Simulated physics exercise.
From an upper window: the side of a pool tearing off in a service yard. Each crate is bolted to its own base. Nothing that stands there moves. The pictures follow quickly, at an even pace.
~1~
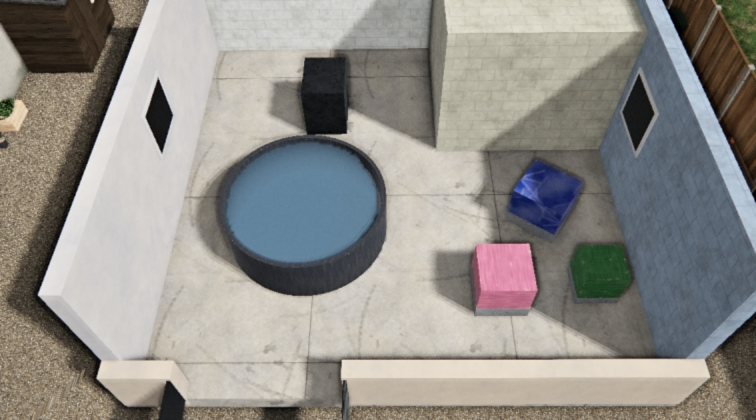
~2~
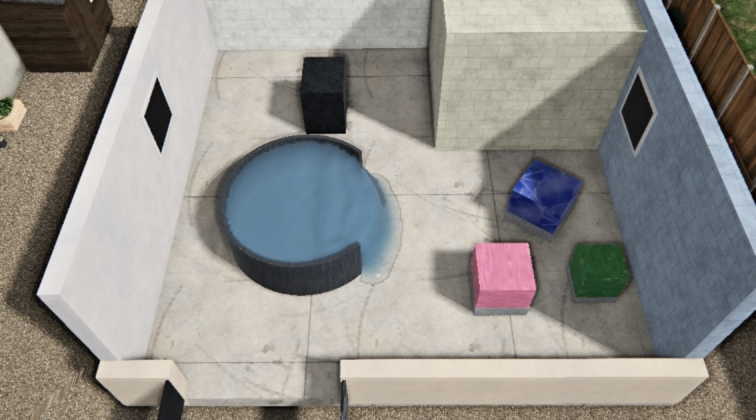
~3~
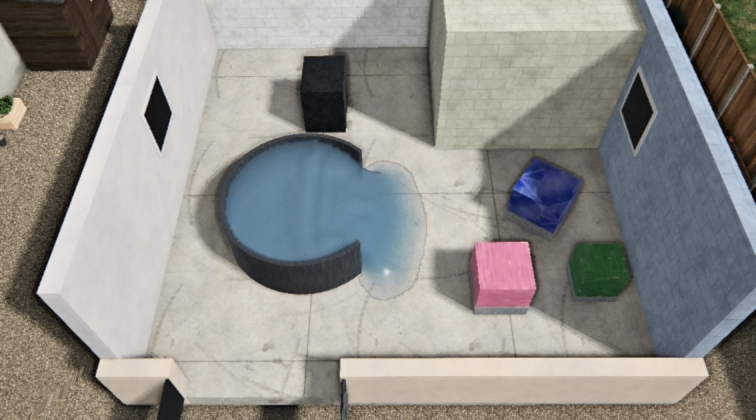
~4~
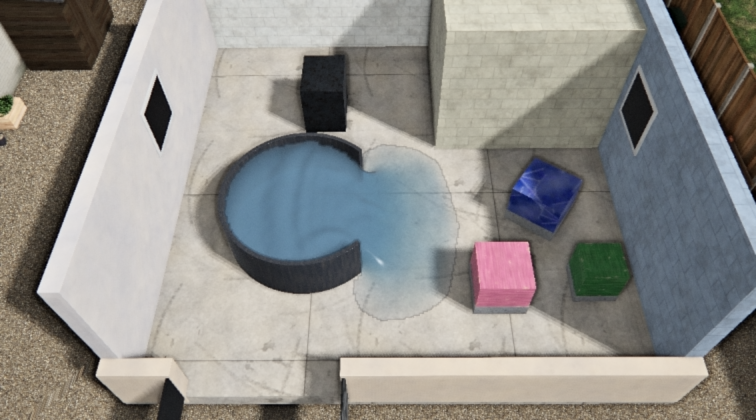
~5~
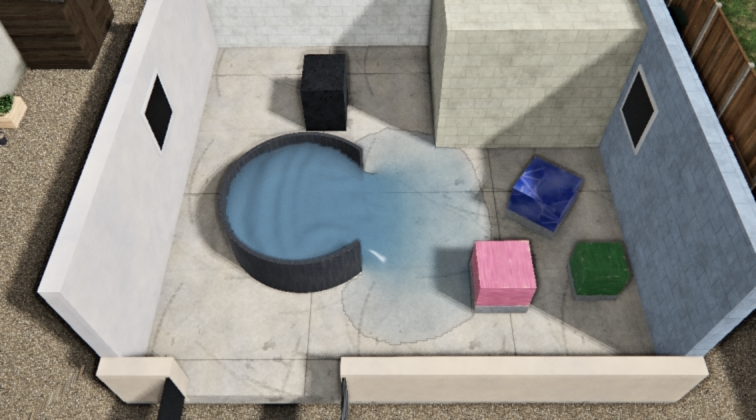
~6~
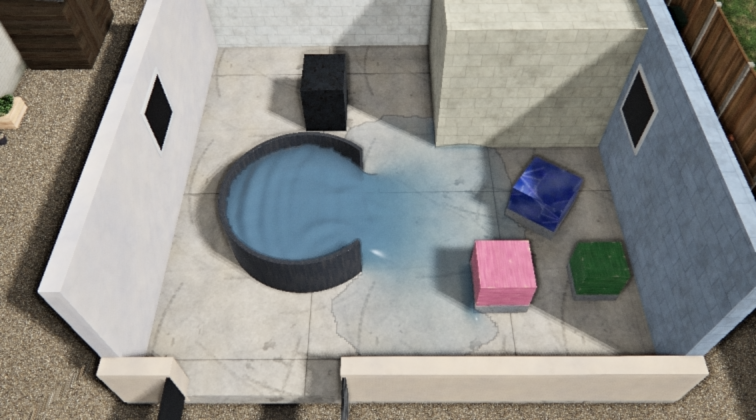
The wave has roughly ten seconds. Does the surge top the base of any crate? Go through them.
One by one: The pink crate is soaked; the blue crate is soaked; the green crate is soaked.
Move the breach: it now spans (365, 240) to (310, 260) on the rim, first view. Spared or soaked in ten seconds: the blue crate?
Blue keeps dry.
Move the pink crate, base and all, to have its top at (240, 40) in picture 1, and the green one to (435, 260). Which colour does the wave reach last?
The pink one.
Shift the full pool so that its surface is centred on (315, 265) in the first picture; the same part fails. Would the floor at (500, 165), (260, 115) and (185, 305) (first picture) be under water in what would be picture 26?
In turn: Under water, clear, free of water.
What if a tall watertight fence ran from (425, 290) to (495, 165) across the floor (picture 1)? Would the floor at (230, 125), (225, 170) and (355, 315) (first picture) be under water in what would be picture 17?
In that order: Clear, clear, wet.
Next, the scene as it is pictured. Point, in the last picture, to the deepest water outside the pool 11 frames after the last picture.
Roughly at (592, 152).
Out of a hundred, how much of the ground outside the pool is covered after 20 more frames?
Some 60 per cent.
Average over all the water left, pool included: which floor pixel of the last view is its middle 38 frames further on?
Around (433, 244).
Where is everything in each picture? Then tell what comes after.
In the first frame, the round pool at (304, 199) is whole and still.
In the second frame, water pours out at (381, 217) and has run to a hidden place.
In the third frame, water pours out at (381, 217) and has run to (388, 166).
In the fourth frame, water pours out at (381, 218) and has run to (412, 152).
In the fifth frame, water pours out at (381, 217) and has run to (434, 139).
In the sixth frame, water pours out at (382, 217) and has run to (433, 120).
A moment on, water covers 35 % of the floor; the pink crate water round its plinth, the blue crate water round its plinth, the green crate water round its plinth.
Next, water covers 45 % of the floor; the pink crate water round its plinth, the blue crate water round its plinth, the green crate water round its plinth.
Then, water covers 60 % of the floor; the pink crate water round its plinth, the blue crate water round its plinth, the green crate water round its plinth.
Later, water covers 80 % of the floor; the pink crate water round its plinth, the blue crate water round its plinth, the green crate water round its plinth.
In the end, water covers 100 % of the floor; the pink crate was topped, the blue crate was topped, the green crate was topped.
